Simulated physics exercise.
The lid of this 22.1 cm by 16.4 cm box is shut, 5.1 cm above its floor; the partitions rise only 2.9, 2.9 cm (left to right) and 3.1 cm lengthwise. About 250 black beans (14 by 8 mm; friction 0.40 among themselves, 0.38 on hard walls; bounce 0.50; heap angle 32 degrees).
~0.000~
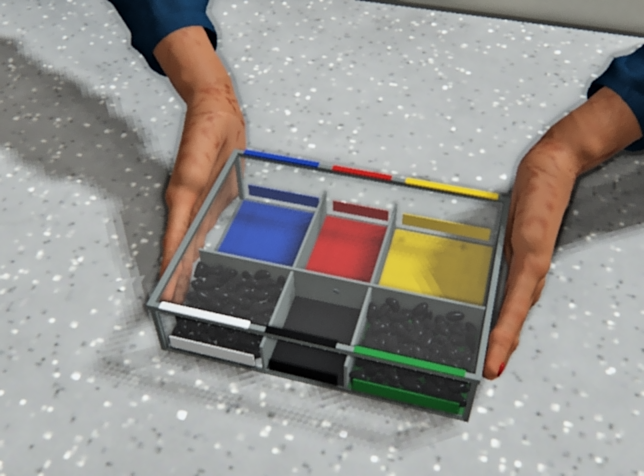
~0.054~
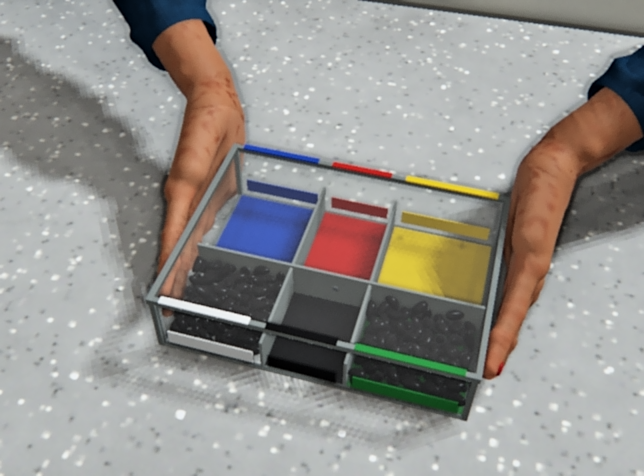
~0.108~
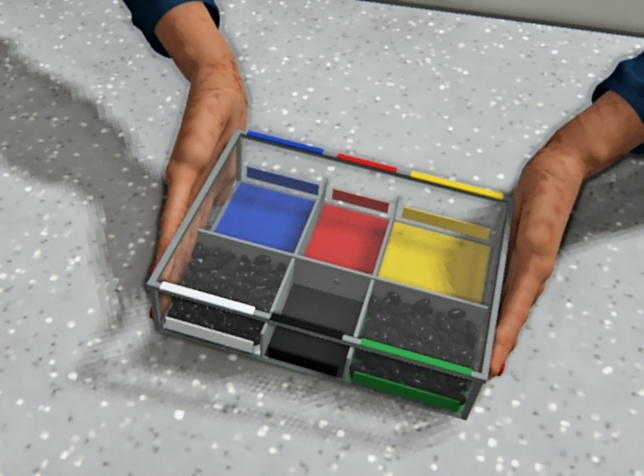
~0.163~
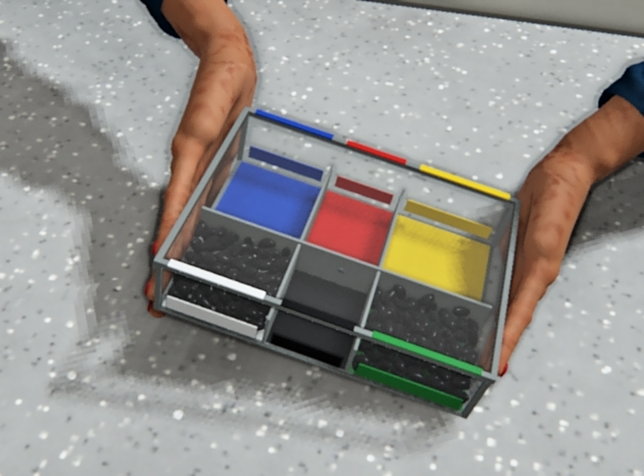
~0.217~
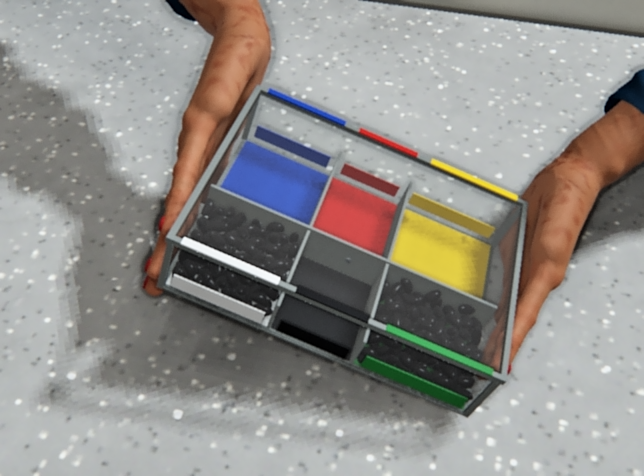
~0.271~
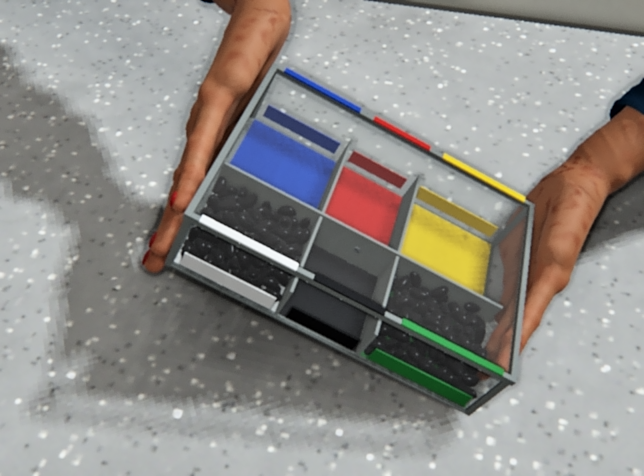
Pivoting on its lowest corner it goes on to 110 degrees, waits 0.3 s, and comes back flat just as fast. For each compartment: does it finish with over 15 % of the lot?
Red: No, blue: No, green: Yes, yellow: Yes, white: No, black: No.
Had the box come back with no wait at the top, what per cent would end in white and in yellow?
Then: White 0; yellow 25.
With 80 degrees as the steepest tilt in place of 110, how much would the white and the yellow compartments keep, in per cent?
White 15; yellow 15.
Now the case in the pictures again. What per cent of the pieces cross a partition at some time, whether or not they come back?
Roughly 55 per cent.
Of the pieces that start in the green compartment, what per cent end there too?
Some 90 per cent.
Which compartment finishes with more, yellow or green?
The green one has more.
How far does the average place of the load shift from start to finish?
About 8.5 cm.
Then, at 1.26 s, tilt 110 degrees; green 75 %, yellow 20 %.
After 1.92 s, tilt 56 degrees; green 70 %, yellow 30 %.
After 2.62 s, tilt 0 degrees; green 70 %, yellow 30 %.
By 3.2 s all is still; red 0 %, blue 0 %, green 70 %, yellow 30 %, white 0 %, black 0 %.
